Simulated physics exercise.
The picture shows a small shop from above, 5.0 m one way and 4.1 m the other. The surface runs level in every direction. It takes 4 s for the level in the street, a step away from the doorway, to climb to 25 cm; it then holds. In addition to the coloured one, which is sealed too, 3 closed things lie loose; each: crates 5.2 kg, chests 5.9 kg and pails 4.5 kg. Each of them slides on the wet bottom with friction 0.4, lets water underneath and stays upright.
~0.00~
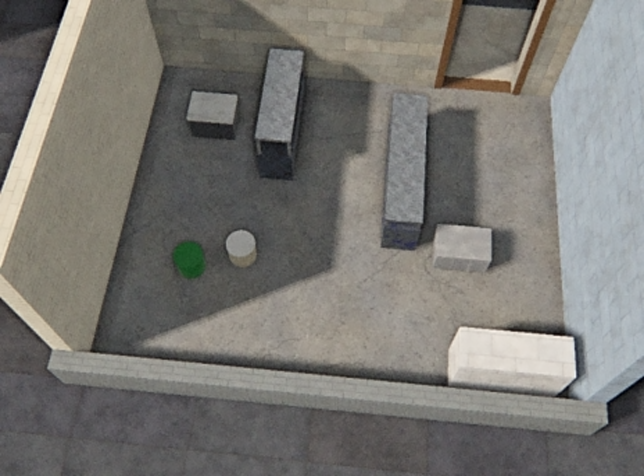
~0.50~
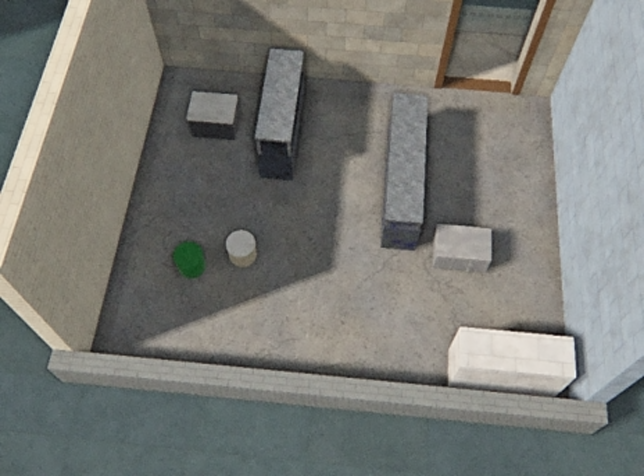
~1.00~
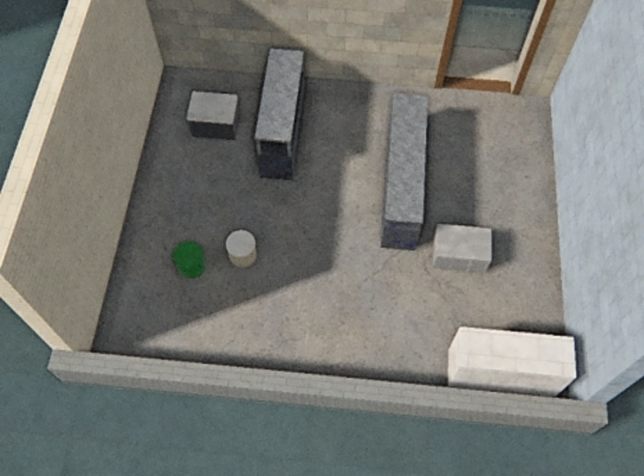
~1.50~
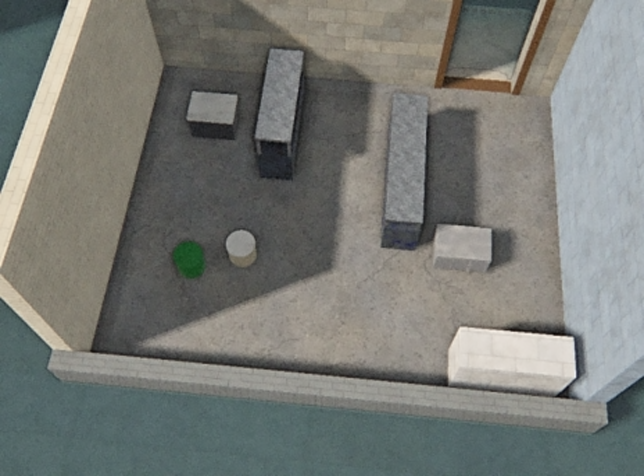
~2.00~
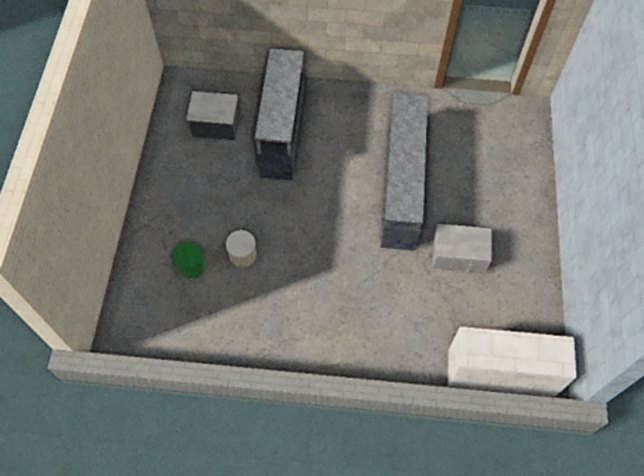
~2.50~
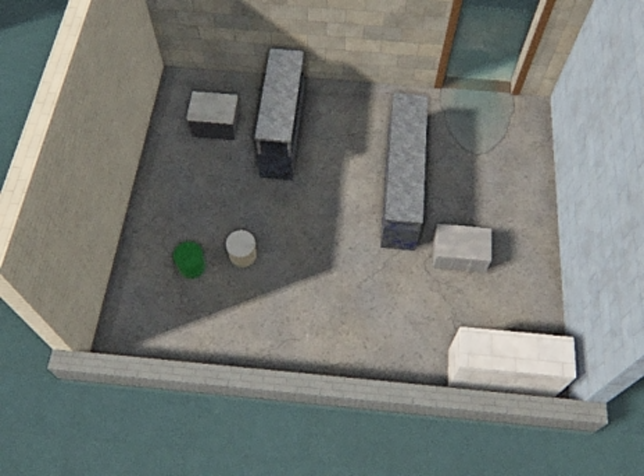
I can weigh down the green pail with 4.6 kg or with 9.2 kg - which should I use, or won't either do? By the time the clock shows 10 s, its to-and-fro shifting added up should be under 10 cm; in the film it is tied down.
Go with the heavier one.
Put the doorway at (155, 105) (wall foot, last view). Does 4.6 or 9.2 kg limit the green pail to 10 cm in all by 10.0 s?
Under that setup, neither option succeeds.
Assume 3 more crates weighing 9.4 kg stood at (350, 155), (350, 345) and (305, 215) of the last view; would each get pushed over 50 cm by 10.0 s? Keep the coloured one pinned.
The first comes out below the threshold, the second above the threshold, the third below the threshold.
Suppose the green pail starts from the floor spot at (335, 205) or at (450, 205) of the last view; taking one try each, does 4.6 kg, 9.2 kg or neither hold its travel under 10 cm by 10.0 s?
Well, first the light mass is sufficient, and next neither mass is sufficient.
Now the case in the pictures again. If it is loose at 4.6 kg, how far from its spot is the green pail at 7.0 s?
About 0 cm.
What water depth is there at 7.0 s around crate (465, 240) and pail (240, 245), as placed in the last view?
Around 6 cm and 0 cm.
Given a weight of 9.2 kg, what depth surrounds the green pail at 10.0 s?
4 cm, roughly.
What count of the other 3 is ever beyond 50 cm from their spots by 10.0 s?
Counting them up, I find 1.
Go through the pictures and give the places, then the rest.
In the first picture, the green pail at (188, 255), on the bottom; 0.0 m2 under water; 0 of 4 have shifted.
In the second picture, the green pail at (188, 255) rests on the ground; 0.0 m2 under water; 0 of 4 have shifted.
In the third picture, the green pail at (188, 255), on the bottom; water covers 0.0 m2; 0 of 4 have shifted.
In the fourth picture, the green pail at (188, 255) rests on the ground; 0.0 m2 under water; 0 of 4 have shifted.
In the fifth picture, the green pail at (188, 255), on the bottom; 0.1 m2 under water; 0 of 4 have shifted.
In the sixth picture, the green pail at (188, 255), on the bottom; water covers 0.6 m2; 0 of 4 have shifted.
After 3.5 s the green pail would be 0 cm from its start with 4.6 kg and 0 cm from its start with 9.2 kg; 0 cm of water round it then.
After 4.5 s the green pail would be 0 cm from its start with 4.6 kg and 0 cm from its start with 9.2 kg; 0 cm of water round it then.
After 7.0 s the green pail would be 0 cm from its start with 4.6 kg and 0 cm from its start with 9.2 kg; 0 cm of water round it then.
After 10.0 s the green pail would be 26 cm from its start with 4.6 kg and 0 cm from its start with 9.2 kg; 4 cm of water round it then.
